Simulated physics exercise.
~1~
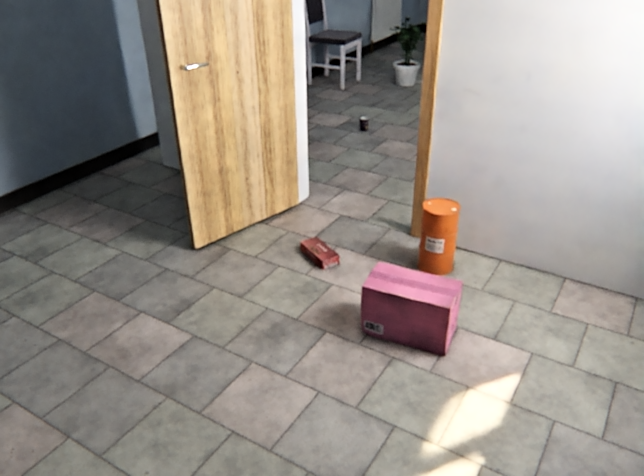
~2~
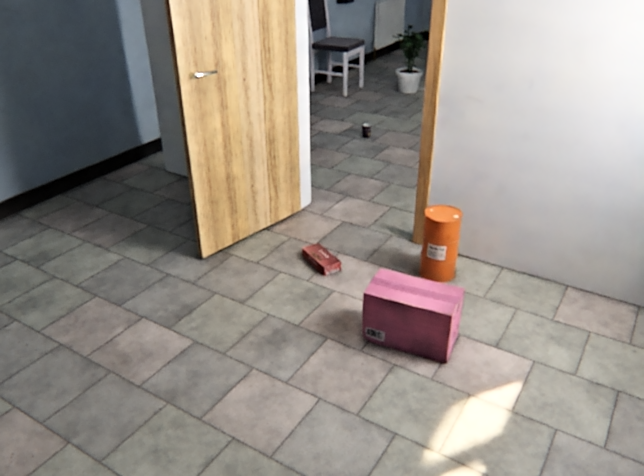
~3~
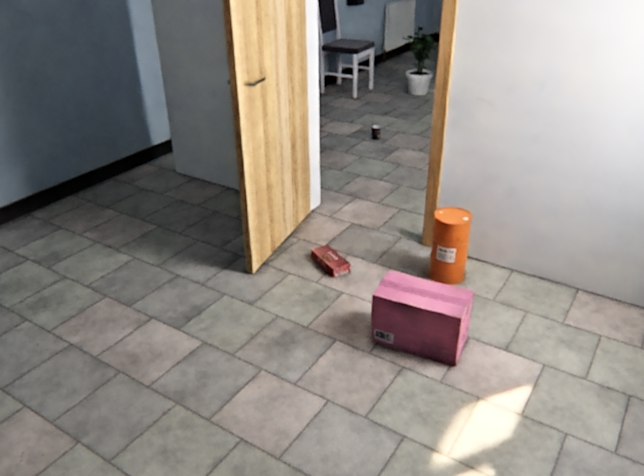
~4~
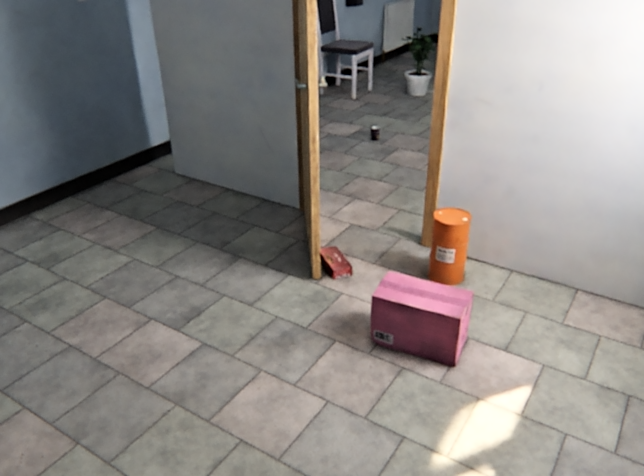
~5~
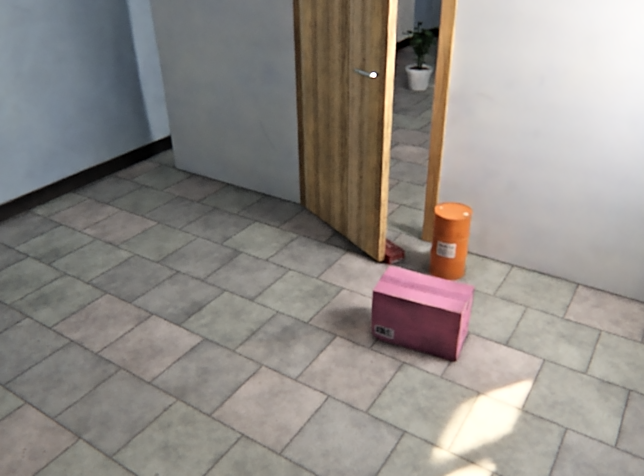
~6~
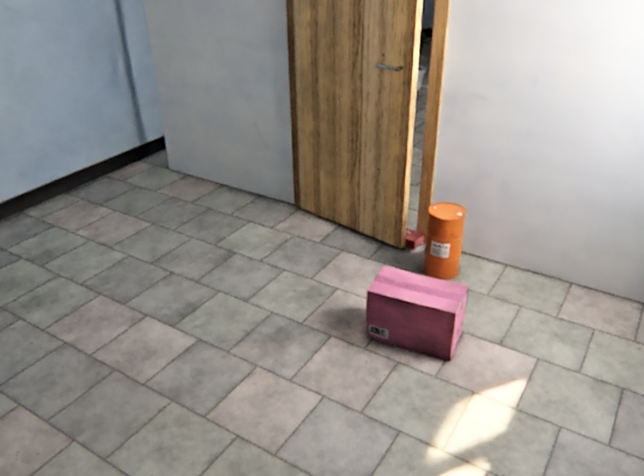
A wooden door stands open between a tiled room and a space beyond with a chair and a potted plant, seen from slightly above by a gently swaying camera. On the grey and pinkish floor, a small red packet lies near the doorway, an orange canister stands by the right-hand frame, and a pink box sits in front. The door swings slowly toward the frame, with nobody in view, and reaches the packet. It pushes the packet rightward toward the canister. The door comes to rest slightly ajar, the packet at its lower edge, while the canister and box remain in place.
